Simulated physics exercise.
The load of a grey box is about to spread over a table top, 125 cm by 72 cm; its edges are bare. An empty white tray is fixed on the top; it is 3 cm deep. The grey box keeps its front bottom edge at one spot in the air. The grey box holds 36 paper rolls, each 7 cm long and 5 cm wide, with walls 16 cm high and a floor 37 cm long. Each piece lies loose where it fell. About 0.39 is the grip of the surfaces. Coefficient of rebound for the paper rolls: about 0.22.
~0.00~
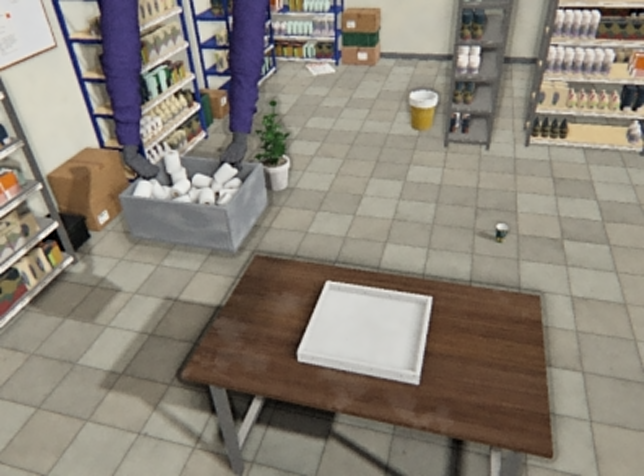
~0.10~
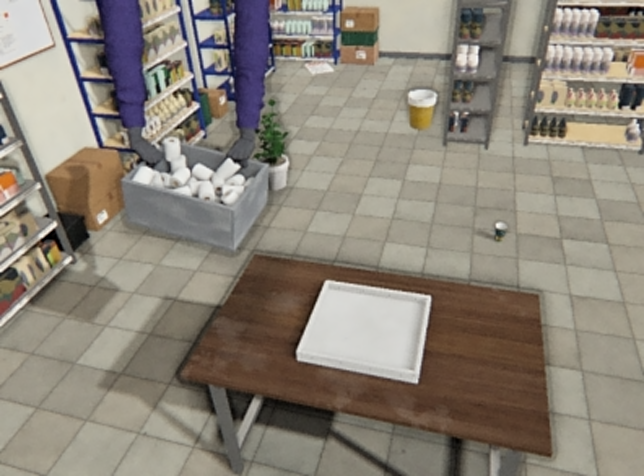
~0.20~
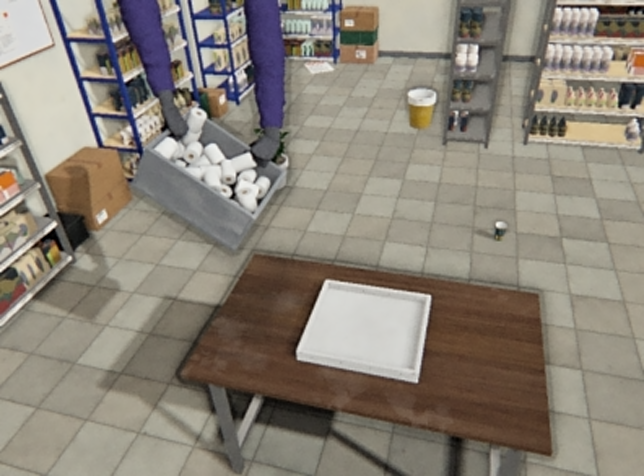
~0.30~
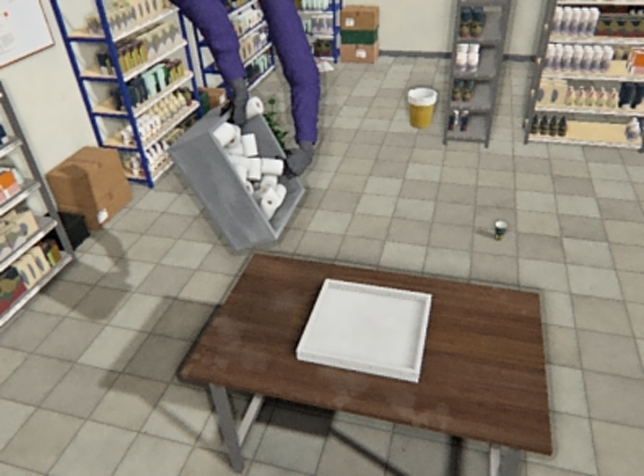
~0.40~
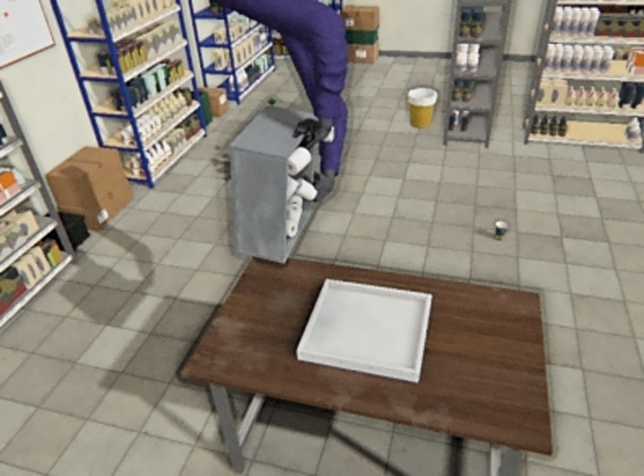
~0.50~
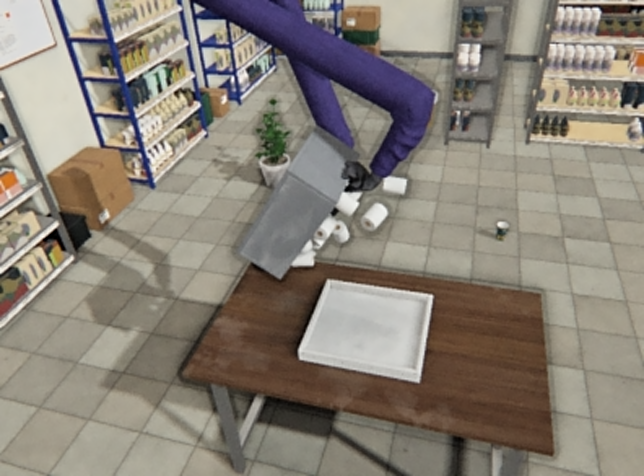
In a storeroom, purple arms lift and tilt a grey box, dropping white rolls near a table.
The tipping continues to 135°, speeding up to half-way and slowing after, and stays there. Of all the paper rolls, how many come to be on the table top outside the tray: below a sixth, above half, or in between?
I'd say shy of a sixth.
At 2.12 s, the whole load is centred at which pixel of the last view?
Around (399, 322).
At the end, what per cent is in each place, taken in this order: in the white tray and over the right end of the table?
65 and 30 %.
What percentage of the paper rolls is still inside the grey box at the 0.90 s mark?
I'd say close to 0 per cent of it is still inside.
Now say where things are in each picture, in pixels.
In the first picture (each is followed by its nearest rim corner in this view), grey box, (224, 208); white tray, (415, 373); 0° from level; none out.
In the second picture, grey box, (231, 208); 10° from level.
In the third picture, grey box, (253, 216); 33° from level.
In the fourth picture, grey box, (275, 235); 65° from level.
In the fifth picture, grey box, (285, 259); 97° from level; 1 out.
In the sixth picture, grey box, (283, 276); white tray, (416, 371); 122° from level; 11 out.
After 0.90 s, tilt 135°; 23 in the white tray, 12 on the table top outside the tray and 1 in the air.
After 1.41 s, tilt 135°; 24 in the white tray, 1 on the table top outside the tray, 10 over the right end of the table and 1 over the table's other edges.
After 2.12 s, tilt 135°; 23 in the white tray, 1 on the table top outside the tray, 11 over the right end of the table and 1 over the table's other edges.
Final count (at 3.04 s), 23 in the white tray, 11 over the right end of the table and 2 over the table's other edges. Asked share, 0 of 36, 0 per cent.
